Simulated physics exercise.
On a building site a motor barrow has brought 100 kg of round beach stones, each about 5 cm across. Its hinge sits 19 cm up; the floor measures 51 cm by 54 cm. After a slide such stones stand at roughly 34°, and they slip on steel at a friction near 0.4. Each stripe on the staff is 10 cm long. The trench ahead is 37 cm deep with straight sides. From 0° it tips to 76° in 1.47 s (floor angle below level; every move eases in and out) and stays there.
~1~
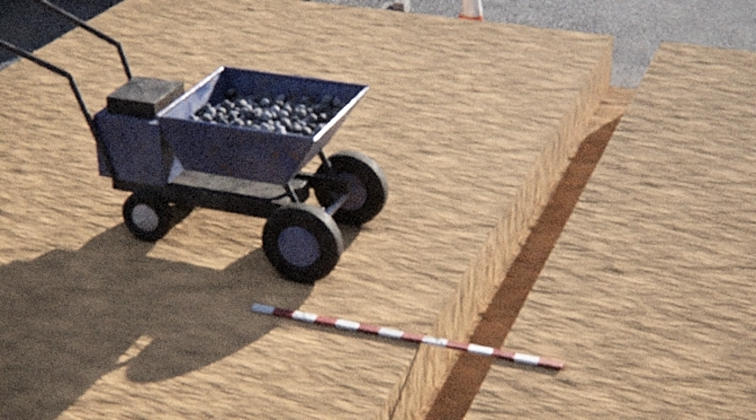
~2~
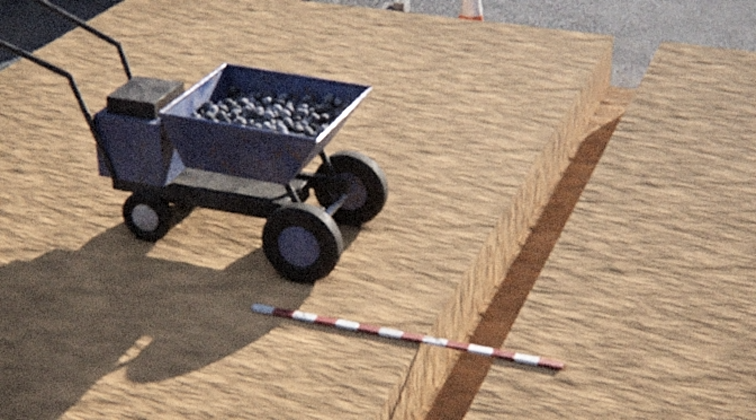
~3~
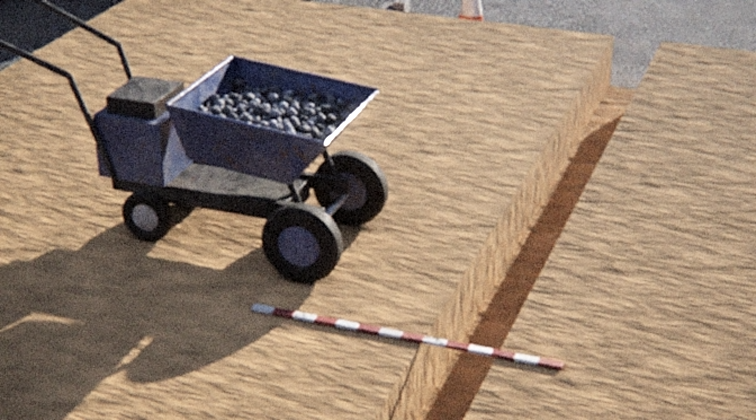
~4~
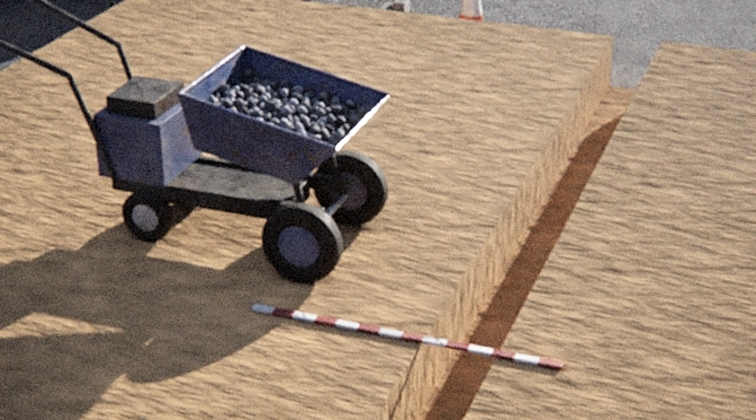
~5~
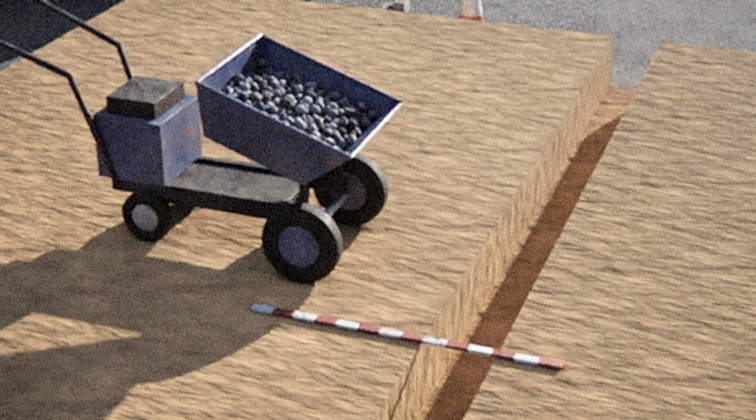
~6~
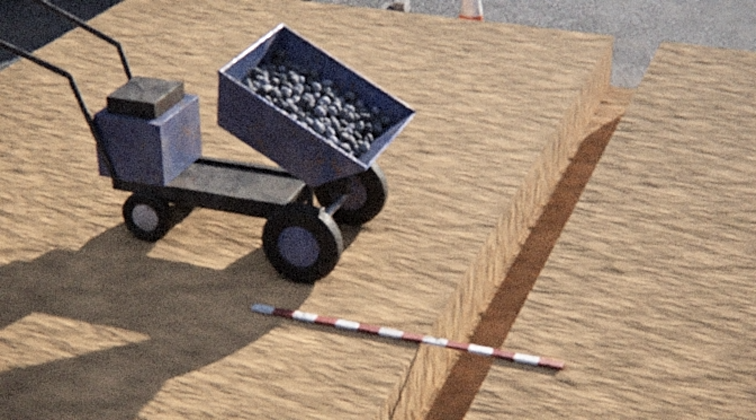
On a building site, a fixed high view looks down at an angle on pale, sandy-brown ground in low sunlight, with grey ground beyond. A dark blue motor barrow with black wheels stands at left, its skip holding round grey stones, near a red-and-white staff and a straight-sided trench at right. The skip tilts forward slowly, then faster, its rear rising off the still chassis while the stones stay heaped inside.
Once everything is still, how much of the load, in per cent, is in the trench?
Close to 96 in a hundred.
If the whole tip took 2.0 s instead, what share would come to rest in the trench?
Then about 95 per cent.
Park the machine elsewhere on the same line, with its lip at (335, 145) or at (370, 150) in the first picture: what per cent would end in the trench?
About 100 and 55 per cent.
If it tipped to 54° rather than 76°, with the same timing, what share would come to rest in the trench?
Then about 25 per cent.
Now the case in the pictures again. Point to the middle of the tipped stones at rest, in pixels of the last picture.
Around (498, 332).
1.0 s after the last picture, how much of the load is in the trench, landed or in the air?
About 50 per cent by then.
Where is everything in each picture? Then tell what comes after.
The first picture shows lip at (314, 140), floor tilted 0°, highest stones at (288, 109).
The second picture shows lip at (317, 141), floor tilted 1°, highest stones at (275, 110).
The third picture shows lip at (325, 144), floor tilted 5°, highest stones at (247, 98).
In the fourth picture, the skip is at 11°, its lip at (336, 149); the top of the load is at (244, 89).
In the fifth picture, the skip is at 19°, its lip at (351, 158); the top of the load is at (252, 80).
In the sixth picture, the skip is at 28°, its lip at (365, 169); the top of the load is at (268, 72).
Then, 0.5 s after the last picture the floor is at 64°, 99 % in the skip, 1 % short of the trench; the foremost stones are at (433, 214).
Then, 1.0 s after the last picture the floor is at 76°, 39 % in the skip, 10 % short of the trench, 51 % in the trench; the foremost stones are at (525, 337).
Then, 1.3 s after the last picture the floor is at 76°, 12 % in the skip, 9 % short of the trench, 80 % in the trench; the foremost stones are at (533, 317).
Then, 3.3 s after the last picture the floor is at 76°, 0 % in the skip, 4 % short of the trench, 96 % in the trench; the foremost stones are at (532, 322).
